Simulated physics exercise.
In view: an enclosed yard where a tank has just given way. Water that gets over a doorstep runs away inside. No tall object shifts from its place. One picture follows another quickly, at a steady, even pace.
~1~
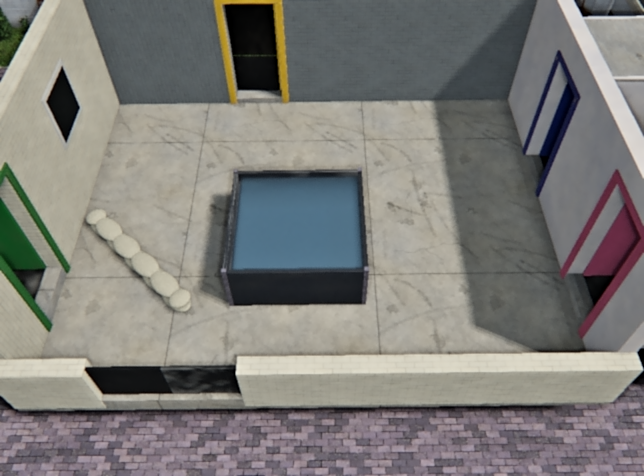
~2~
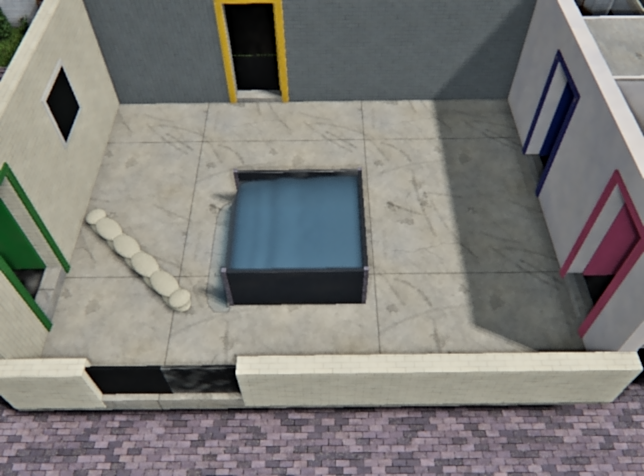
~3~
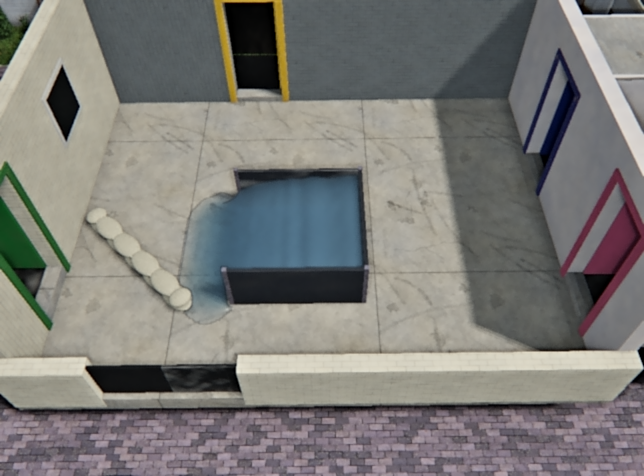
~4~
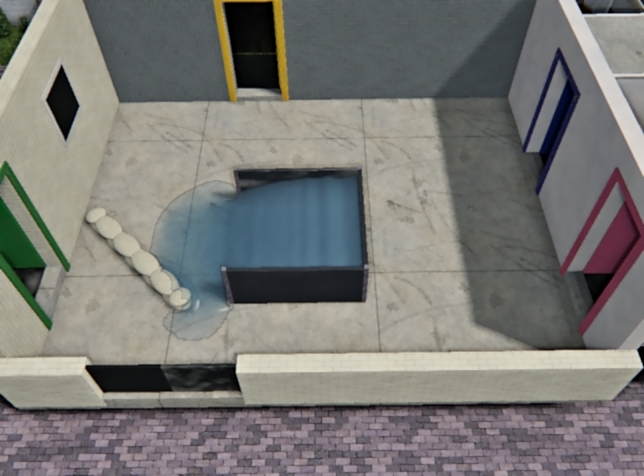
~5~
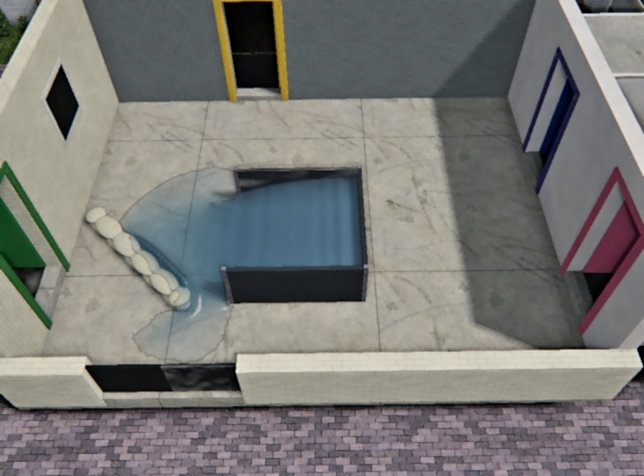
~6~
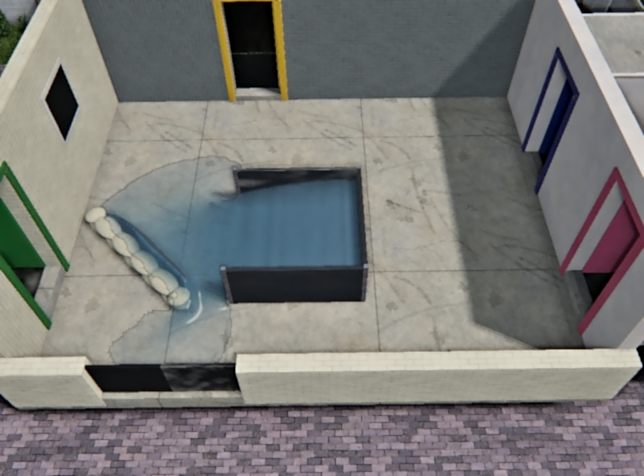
Water burst from the left side of a dark square tank in a walled yard, spread across the pale floor to a slanting row of white stones, and washed around its near end.
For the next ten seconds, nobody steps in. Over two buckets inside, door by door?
Door by door: The blue door over; the green door not over; the pink door not over; the yellow door not over.
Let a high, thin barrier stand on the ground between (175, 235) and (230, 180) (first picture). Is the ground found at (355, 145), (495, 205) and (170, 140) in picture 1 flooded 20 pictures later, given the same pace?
Log, spots one to three: Swamped; spared; swamped.
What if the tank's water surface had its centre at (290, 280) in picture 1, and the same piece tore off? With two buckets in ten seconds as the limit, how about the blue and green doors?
Blue door tops it, green door tops it.
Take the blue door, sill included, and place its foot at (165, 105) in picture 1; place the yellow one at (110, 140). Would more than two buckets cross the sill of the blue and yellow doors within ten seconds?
Note - the blue door ends up above it; the yellow door ends up above it.
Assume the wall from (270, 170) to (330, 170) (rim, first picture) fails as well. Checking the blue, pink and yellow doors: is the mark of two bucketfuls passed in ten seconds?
Blue door: Crosses the line; pink door: Falls short; yellow door: Crosses the line.
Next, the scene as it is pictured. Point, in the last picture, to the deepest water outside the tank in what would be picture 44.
Check roughly (81, 227).
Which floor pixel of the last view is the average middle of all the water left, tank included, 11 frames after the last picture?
I'd put it at around (186, 229).
A moment on, water covers 25 % of the floor; the blue door not reached, the green door wet at the sill, nothing in, the pink door not reached, the yellow door not reached.
Next, water covers 35 % of the floor; the blue door not reached, the green door wet at the sill, nothing in, the pink door not reached, the yellow door not reached.
Then, water covers 50 % of the floor; the blue door not reached, the green door wet at the sill, nothing in, the pink door not reached, the yellow door wet at the sill, nothing in.
Later, water covers 90 % of the floor; the blue door over two buckets in, the green door wet at the sill, nothing in, the pink door not reached, the yellow door wet at the sill, nothing in.
In the end, water covers 95 % of the floor; the blue door far over two buckets in, the green door wet at the sill, nothing in, the pink door wet at the sill, nothing in, the yellow door wet at the sill, nothing in.
